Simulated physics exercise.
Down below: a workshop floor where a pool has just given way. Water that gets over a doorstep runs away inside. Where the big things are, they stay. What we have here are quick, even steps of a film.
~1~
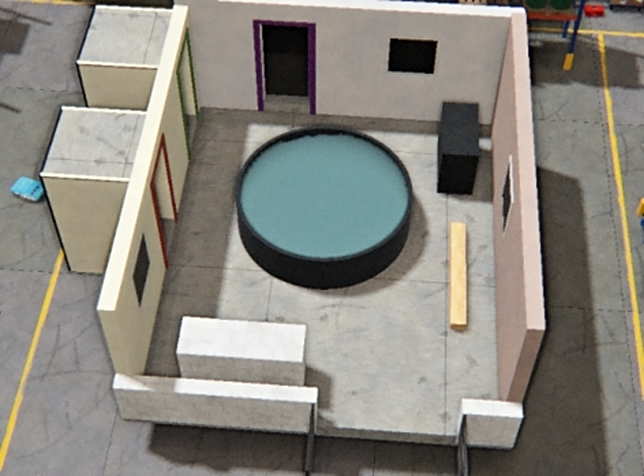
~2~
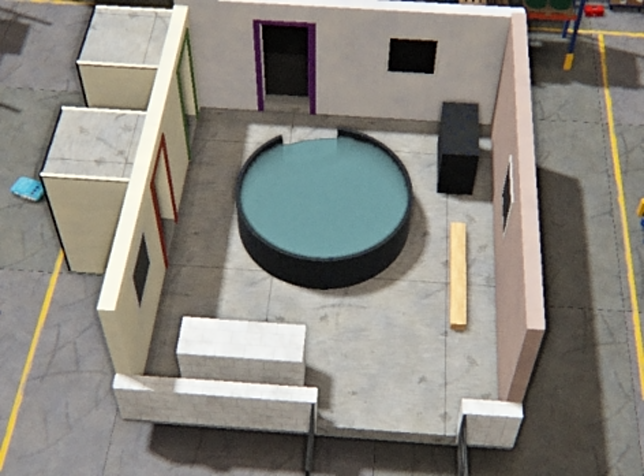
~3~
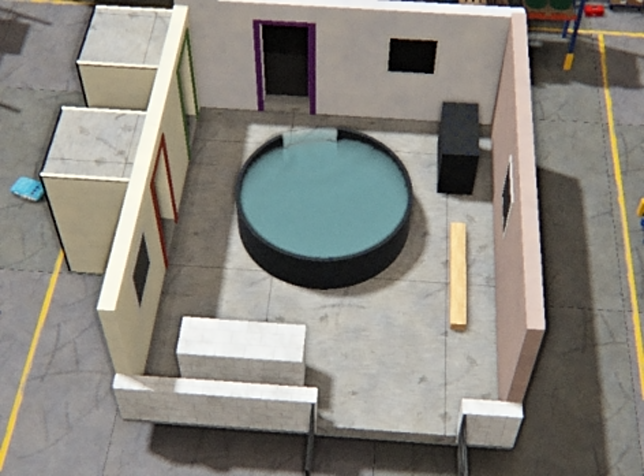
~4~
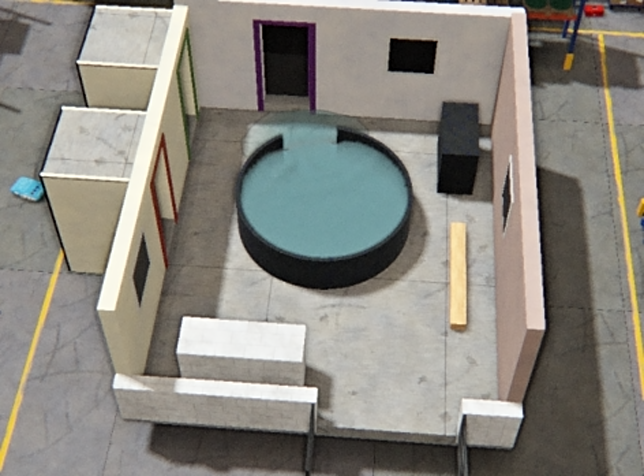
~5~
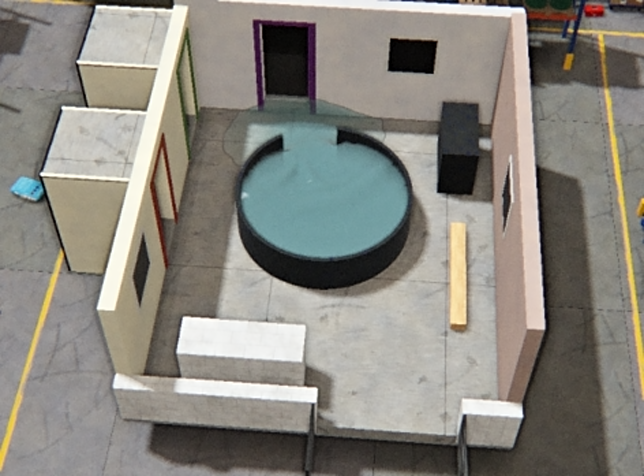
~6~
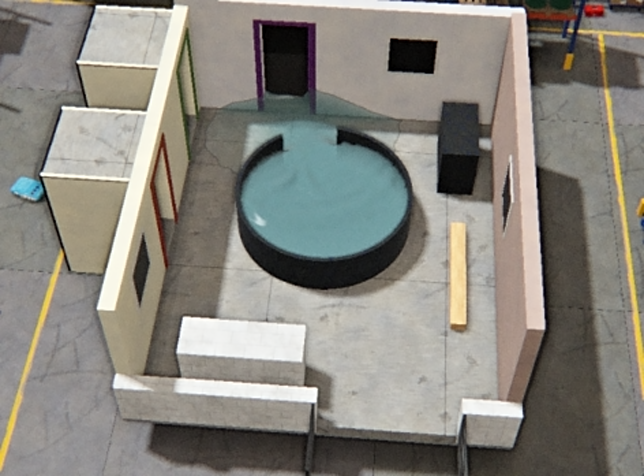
Water sits still in a round, dark-walled tank inside a roofless room until a gap opens in the rim on the far side. It pours out through the opening and spreads in a thin, clear sheet across the floor toward the back wall, reaching the purple-framed doorway.
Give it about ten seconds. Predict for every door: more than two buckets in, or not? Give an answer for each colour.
Outcome: The green door tops two buckets. The purple door tops two buckets. The red door does not top two buckets.
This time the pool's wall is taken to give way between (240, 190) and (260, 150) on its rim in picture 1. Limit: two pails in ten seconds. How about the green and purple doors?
Well, the green door crosses the threshold, while the purple door comes up short.
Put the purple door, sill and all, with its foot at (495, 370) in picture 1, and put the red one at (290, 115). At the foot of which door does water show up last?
That would be the purple one.
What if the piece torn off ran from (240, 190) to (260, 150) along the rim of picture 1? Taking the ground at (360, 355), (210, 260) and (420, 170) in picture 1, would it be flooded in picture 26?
Taking the three spots as listed, they end up inundated, inundated and inundated.
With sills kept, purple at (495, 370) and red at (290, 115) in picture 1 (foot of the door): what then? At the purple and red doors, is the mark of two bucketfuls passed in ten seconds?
I'd expect the purple door remains short of it, and the red door crosses the line too.
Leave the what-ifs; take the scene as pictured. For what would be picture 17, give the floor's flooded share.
It comes out near 35 percent.
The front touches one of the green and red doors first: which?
Soonest: The door marked green.
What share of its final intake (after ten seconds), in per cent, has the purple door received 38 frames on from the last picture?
It should be near 95 percent of the ten-second total.
A moment on, water covers 20 % of the floor; the green door wet at the sill, nothing in, the purple door far over two buckets in, the red door not reached.
Next, water covers 35 % of the floor; the green door over two buckets in, the purple door far over two buckets in, the red door not reached.
Then, water covers 65 % of the floor; the green door far over two buckets in, the purple door far over two buckets in, the red door wet at the sill, nothing in.
Later, water covers 95 % of the floor; the green door far over two buckets in, the purple door far over two buckets in, the red door wet at the sill, nothing in.
In the end, water covers 95 % of the floor; the green door far over two buckets in, the purple door far over two buckets in, the red door wet at the sill, nothing in.
